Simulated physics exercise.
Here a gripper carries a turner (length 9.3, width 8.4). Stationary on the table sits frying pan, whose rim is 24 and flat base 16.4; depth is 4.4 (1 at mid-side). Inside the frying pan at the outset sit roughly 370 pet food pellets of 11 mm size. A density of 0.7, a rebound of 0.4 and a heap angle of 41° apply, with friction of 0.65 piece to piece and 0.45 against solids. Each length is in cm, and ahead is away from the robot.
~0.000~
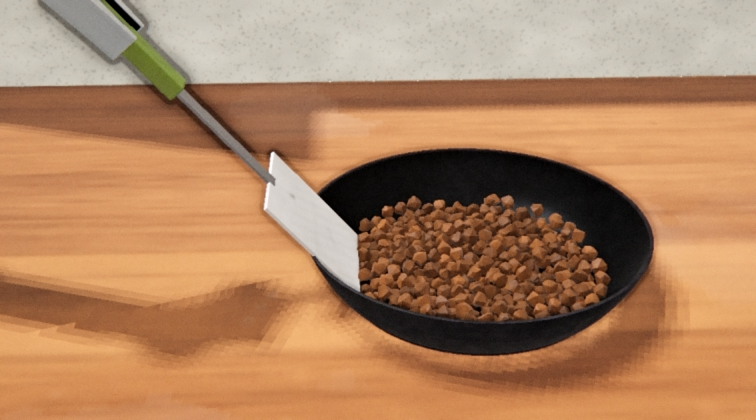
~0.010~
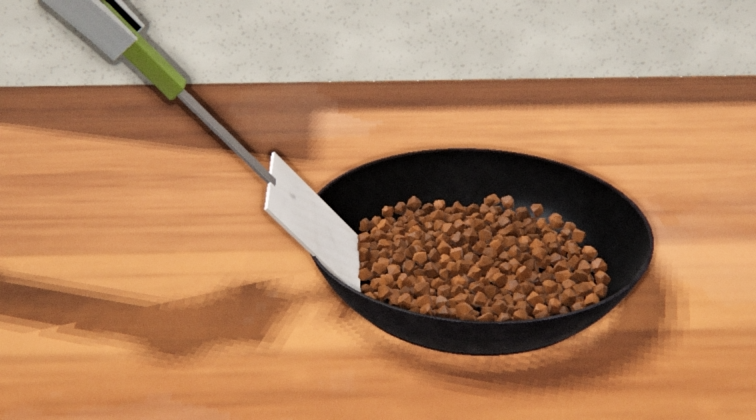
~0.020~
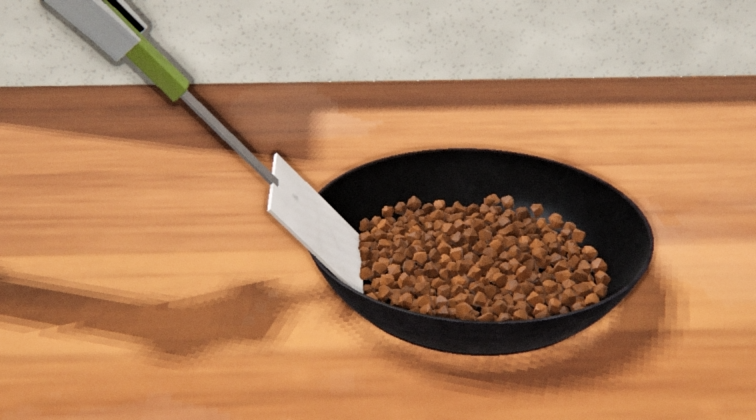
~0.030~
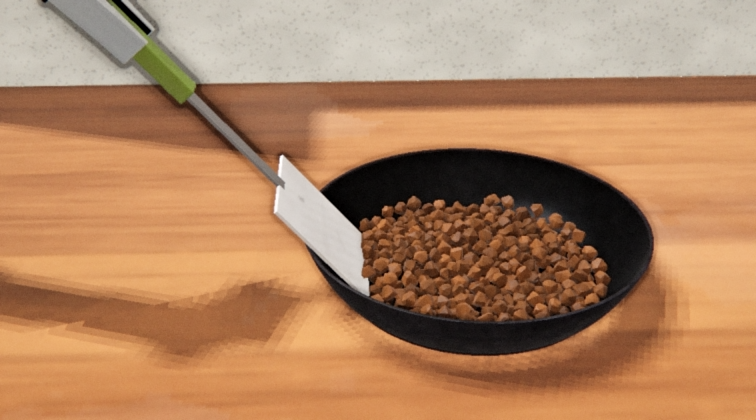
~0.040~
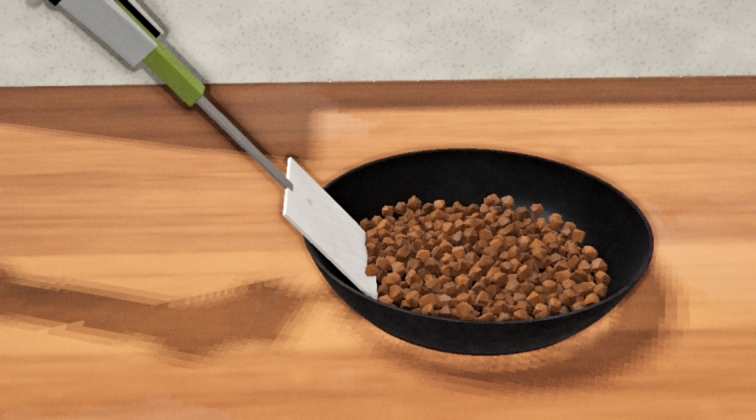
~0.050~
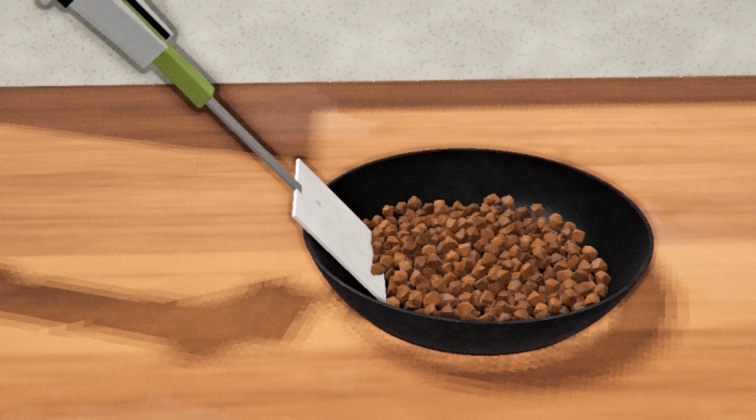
A gripper held a turner with a green-and-gray handle at the left side of a black frying pan of brown pellets, then slid its flat blade slightly right while the pan stayed still.
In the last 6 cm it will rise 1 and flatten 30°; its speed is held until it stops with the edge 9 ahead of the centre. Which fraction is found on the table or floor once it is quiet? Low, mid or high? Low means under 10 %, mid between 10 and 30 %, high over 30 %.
Mid.
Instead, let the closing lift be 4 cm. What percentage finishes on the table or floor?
Result: Approx. 25 %.
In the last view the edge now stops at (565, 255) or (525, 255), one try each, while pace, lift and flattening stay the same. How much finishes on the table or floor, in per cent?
First try about 5 percent, second about 0 percent.
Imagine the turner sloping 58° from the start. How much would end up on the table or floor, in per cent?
Somewhere around 20 per cent would end on the table or floor.
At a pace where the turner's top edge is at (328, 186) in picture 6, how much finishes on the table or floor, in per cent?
About 35 per cent.
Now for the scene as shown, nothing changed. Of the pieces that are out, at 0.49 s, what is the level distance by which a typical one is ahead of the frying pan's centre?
Distance ahead of centre: Approx. 16 cm.
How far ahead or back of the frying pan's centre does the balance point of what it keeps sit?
Some 4.5 cm ahead.
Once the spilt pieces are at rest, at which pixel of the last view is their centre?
The centre sits at roughly (693, 273).
After 0.15 s, sloping 50°, highest piece 5 above the table; 367 in the frying pan.
After 0.24 s, sloping 40°, highest piece 7 above the table; 362 in the frying pan, 5 on the blade or in flight.
After 0.49 s, sloping 20°, highest piece 6 above the table; 286 in the frying pan, 78 on the table or floor, 3 on the blade or in flight.
After 1.54 s, sloping 20°, highest piece 6 above the table; 286 in the frying pan, 81 on the table or floor.
At rest, 286 in the frying pan, 81 on the table or floor. That is 22 % on the table or floor.
